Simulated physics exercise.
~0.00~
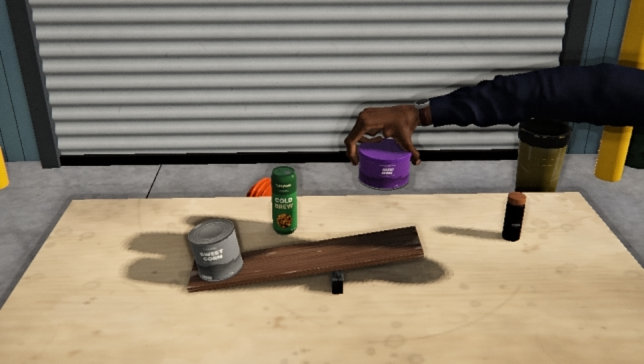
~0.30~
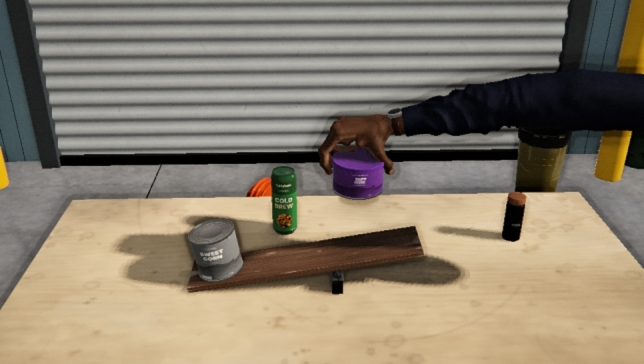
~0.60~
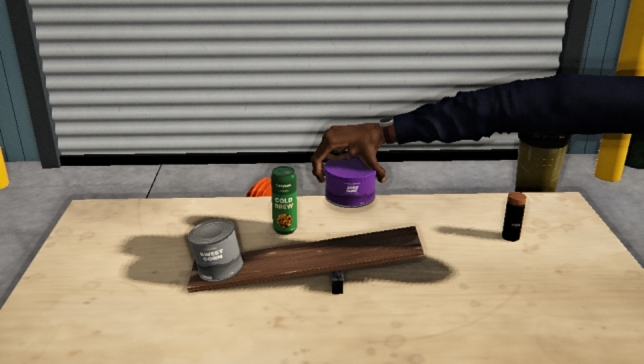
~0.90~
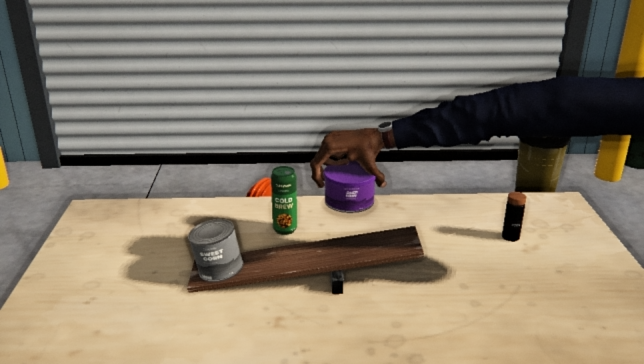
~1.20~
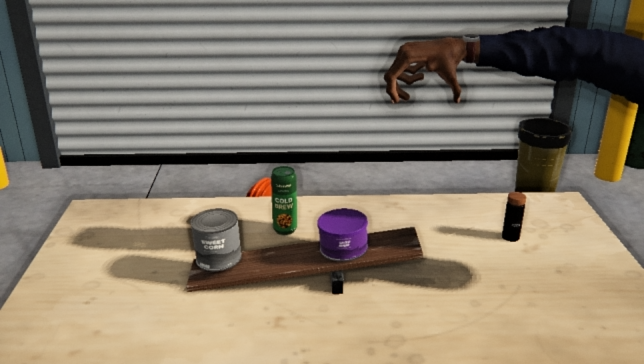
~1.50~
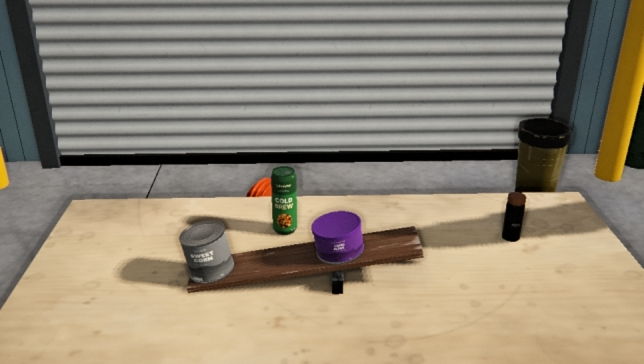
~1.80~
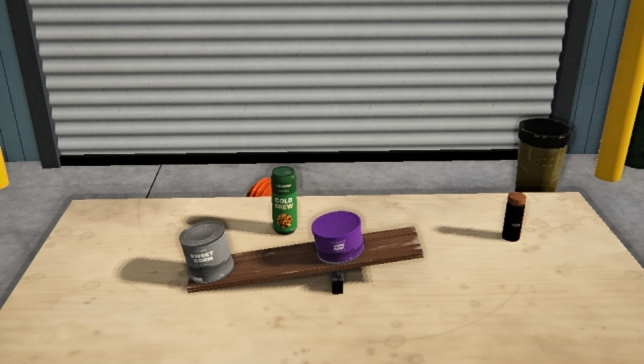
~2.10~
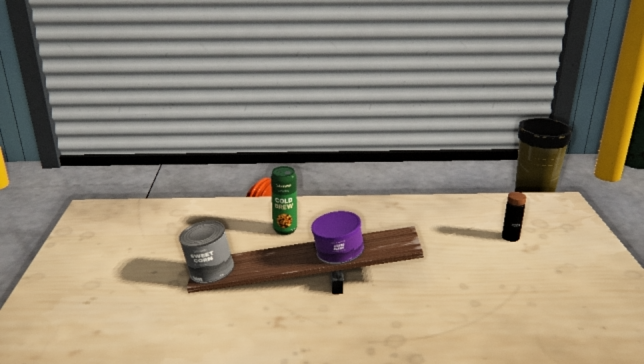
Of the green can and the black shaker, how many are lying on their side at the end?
None of them are, as the green can and the black shaker both still stand upright on the table.
